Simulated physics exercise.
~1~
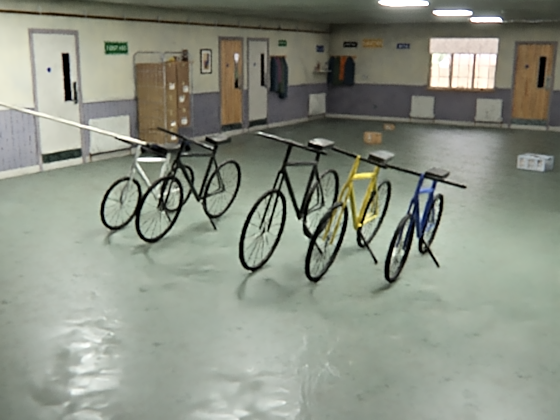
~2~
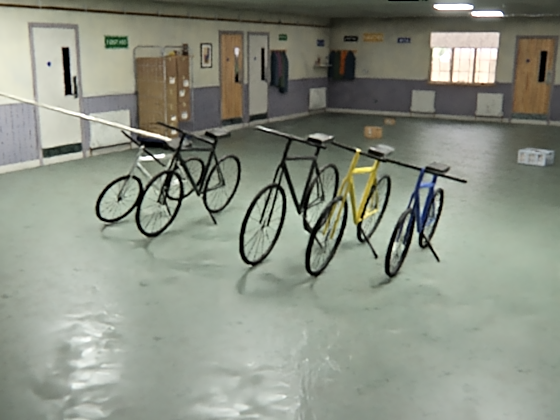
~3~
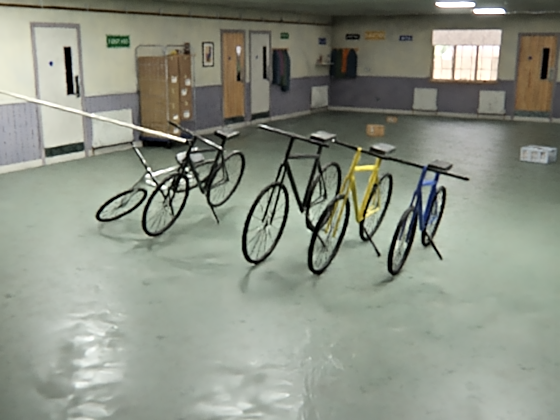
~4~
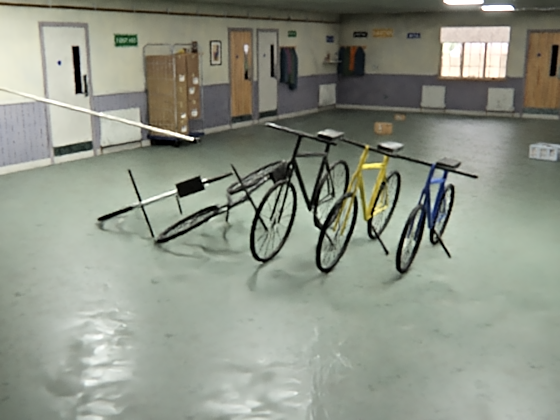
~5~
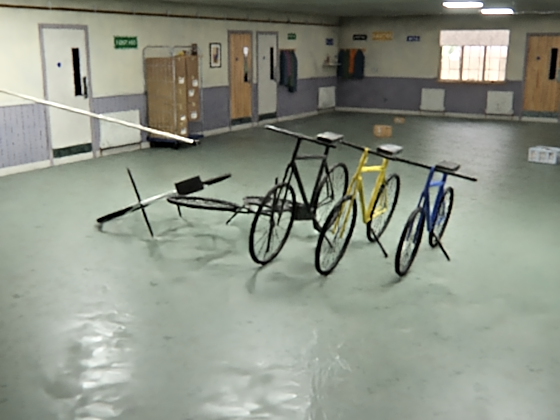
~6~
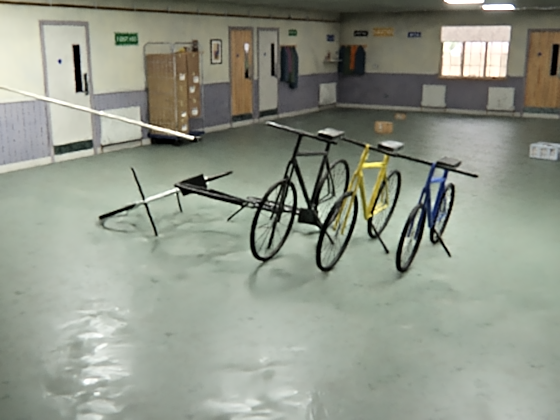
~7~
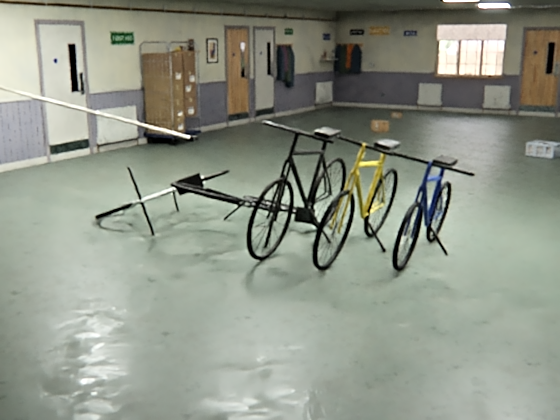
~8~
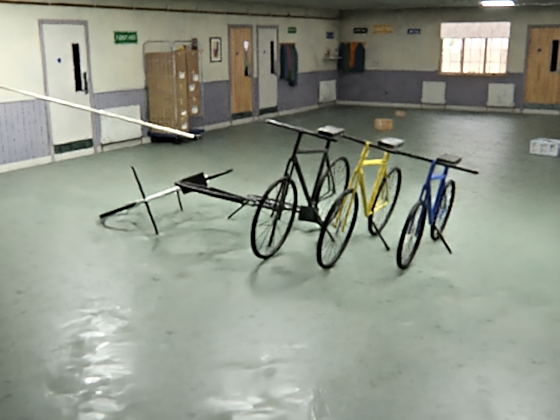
A long pale pole pushed the leftmost of five bicycles in a big hall until it tipped to the right and knocked over the black one beside it, while the next black bicycle, the yellow one and the blue one stayed standing.
